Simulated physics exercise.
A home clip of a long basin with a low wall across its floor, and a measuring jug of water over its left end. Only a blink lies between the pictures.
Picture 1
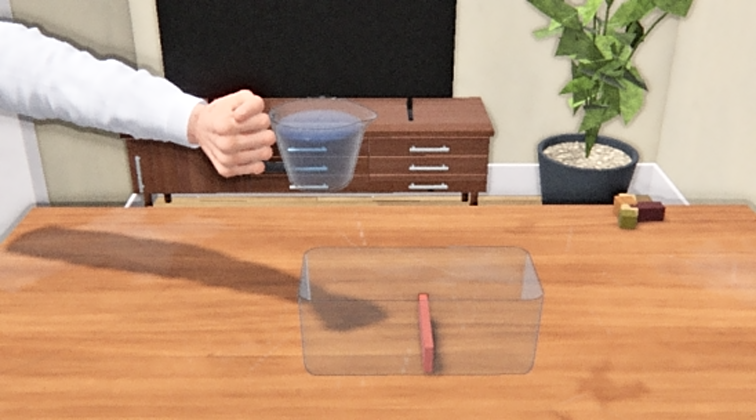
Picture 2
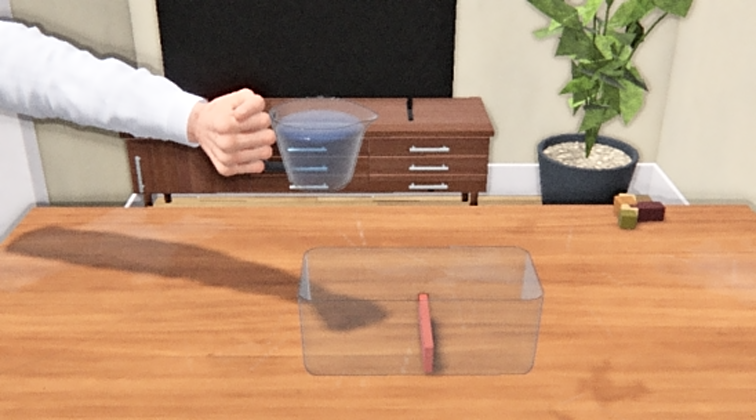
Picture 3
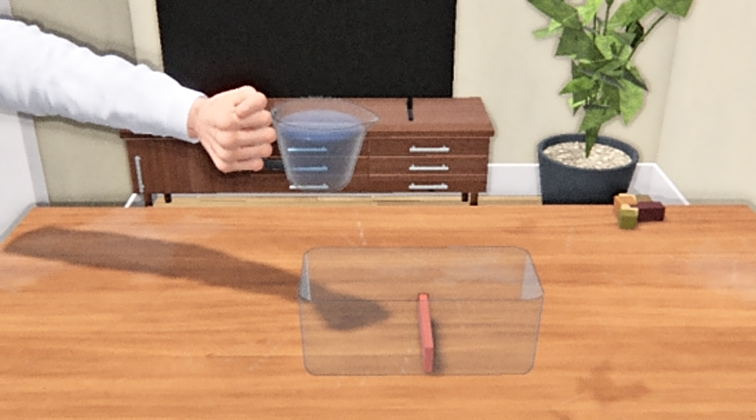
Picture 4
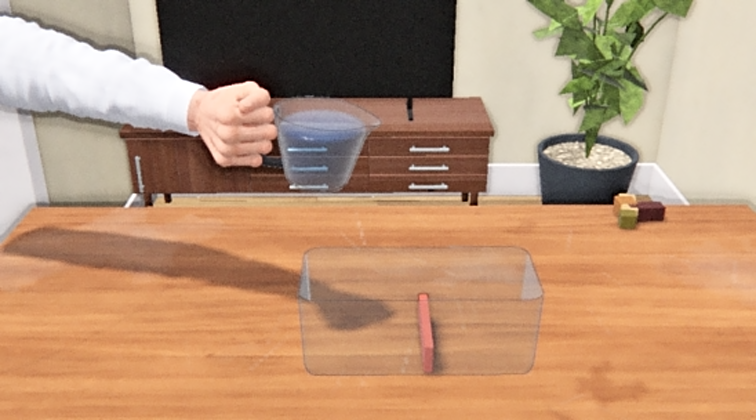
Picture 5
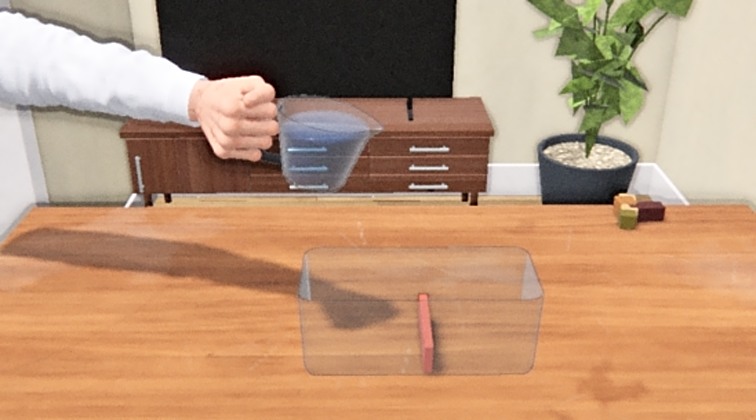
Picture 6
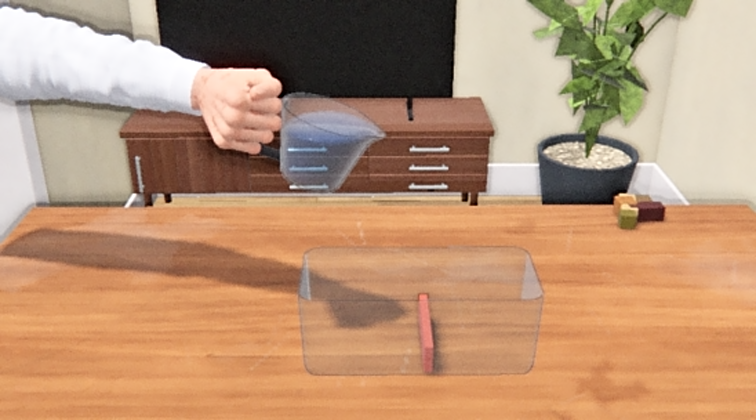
In a living room, a fist in a white sleeve holds a clear jug of bluish water above the left side of a long transparent basin with a low red wall inside. The jug stays nearly upright at first, then the hand gradually tilts it to the right, its water still inside.
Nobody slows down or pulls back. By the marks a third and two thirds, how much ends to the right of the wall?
It comes to from a third to two thirds.
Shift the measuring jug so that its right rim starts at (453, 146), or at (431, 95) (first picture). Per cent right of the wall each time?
In turn 90 and 85 in a hundred.
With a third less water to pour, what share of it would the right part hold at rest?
Close to 15 per cent.
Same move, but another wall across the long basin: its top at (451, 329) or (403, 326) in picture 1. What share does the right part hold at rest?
The first gives 15 %, the second 75 %.
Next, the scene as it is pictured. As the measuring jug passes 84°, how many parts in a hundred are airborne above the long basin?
Some 35 per cent.
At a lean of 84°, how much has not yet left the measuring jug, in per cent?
Near 45 %.
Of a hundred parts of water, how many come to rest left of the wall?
Roughly 55 in a hundred.
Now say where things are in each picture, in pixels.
In the first frame, tilt 0°; pouring edge (379, 114); surface from (276, 122) to (364, 122); the long basin's rim runs from (302, 274) to (536, 273); the wall's top is at (426, 321).
In the second frame, tilt 1°; pouring edge (379, 115); surface from (277, 122) to (364, 123).
In the third frame, tilt 3°; pouring edge (380, 117); surface from (278, 122) to (365, 124).
In the fourth frame, tilt 7°; pouring edge (382, 121); surface from (280, 121) to (367, 125).
In the fifth frame, tilt 12°; pouring edge (384, 127); surface from (282, 122) to (372, 126).
In the sixth frame, tilt 19°; pouring edge (386, 134); surface from (284, 124) to (379, 128).
A moment on, the tilt is 84° and 44 per cent is still to pour, 3 is left of the wall and 16 right of it.
Next, the tilt is 114° and 1 per cent is still to pour, 50 is left of the wall and 41 right of it.
Then the tilt is 116° and 0 per cent is still to pour, 56 is left of the wall and 41 right of it.
Later the tilt is 116° and 0 per cent is still to pour, 56 is left of the wall and 42 right of it.
Finally, 56 per cent lies left of the wall, 42 right of it and 2 outside.
